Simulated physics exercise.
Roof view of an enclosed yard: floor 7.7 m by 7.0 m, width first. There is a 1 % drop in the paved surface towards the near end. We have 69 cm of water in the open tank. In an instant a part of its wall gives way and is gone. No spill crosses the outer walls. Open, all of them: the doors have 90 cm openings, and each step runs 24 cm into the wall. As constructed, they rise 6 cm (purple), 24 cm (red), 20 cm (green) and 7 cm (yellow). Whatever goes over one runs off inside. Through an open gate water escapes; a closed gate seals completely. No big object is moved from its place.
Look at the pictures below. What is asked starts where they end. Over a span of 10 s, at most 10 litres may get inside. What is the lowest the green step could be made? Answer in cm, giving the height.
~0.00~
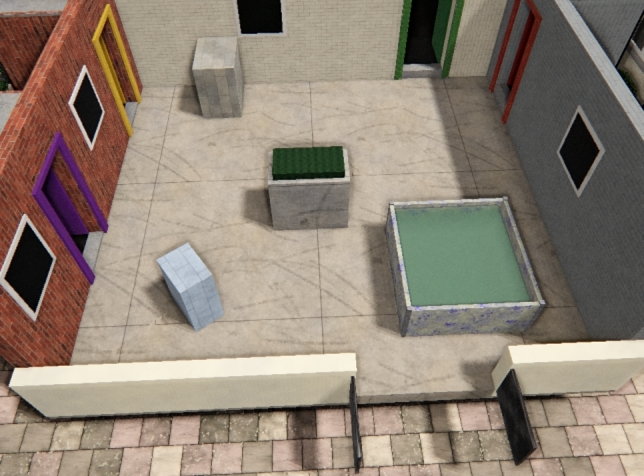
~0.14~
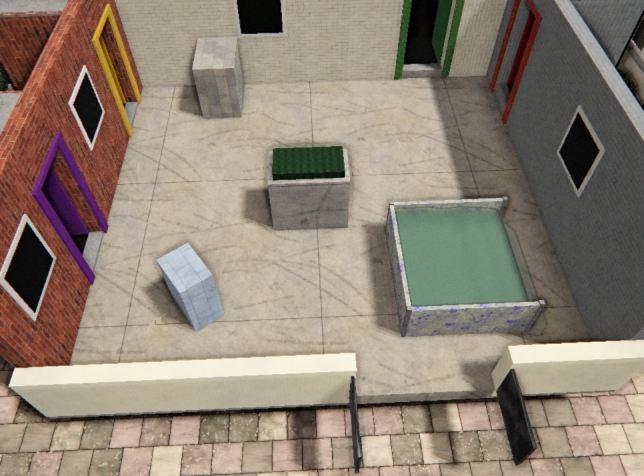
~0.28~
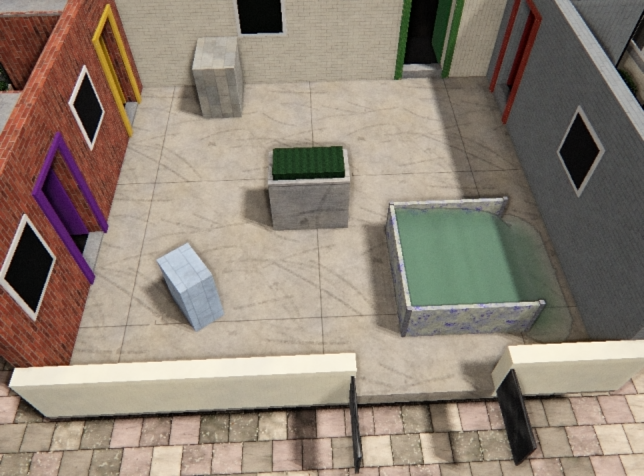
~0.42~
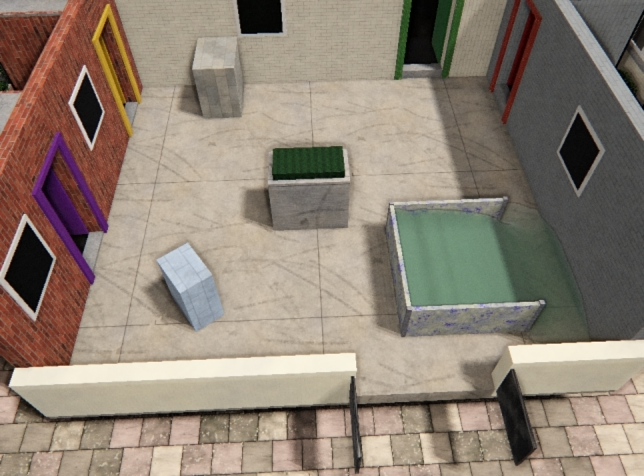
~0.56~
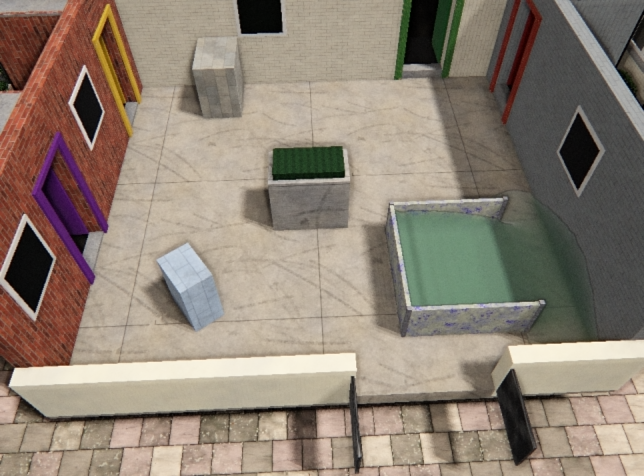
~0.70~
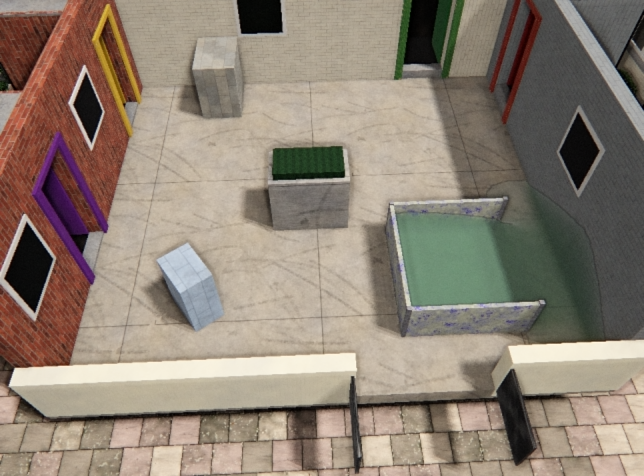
Around 14 cm high.
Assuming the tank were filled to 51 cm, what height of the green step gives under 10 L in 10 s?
You'd need a step of close to 9.0 cm.
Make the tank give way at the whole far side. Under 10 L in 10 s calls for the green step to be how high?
About 23 centimetres.
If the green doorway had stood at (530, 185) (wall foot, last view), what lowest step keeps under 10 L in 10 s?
14.0 cm.
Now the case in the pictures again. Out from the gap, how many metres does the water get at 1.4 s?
Close to 3.8 metres, I'd say.
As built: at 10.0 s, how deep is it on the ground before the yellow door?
3.0 cm.
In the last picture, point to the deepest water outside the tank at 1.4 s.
Around pixel (592, 368).
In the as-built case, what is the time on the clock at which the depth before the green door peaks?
Near 2.6 s.
After 1.4 s water covers 10 % of the floor, deepest (60 cm) near (592, 368); it has not reached the green door.
After 3.0 s water covers 40 % of the floor, deepest (26 cm) near (592, 368); 19 cm at the green door, 0 litres in over its 20 cm step.
After 10.0 s water covers 90 % of the floor, deepest (9 cm) near (568, 369); 4 cm at the green door, 0 litres in over its 20 cm step.
At the green door as built, the water arrived by 2.4 s and peaked near 19 cm at 2.6 s.
With a step of 12 cm, 20 litres would have come in within the 10 s; with 16 cm, 4 litres. So under 10 litres takes about 14 cm.
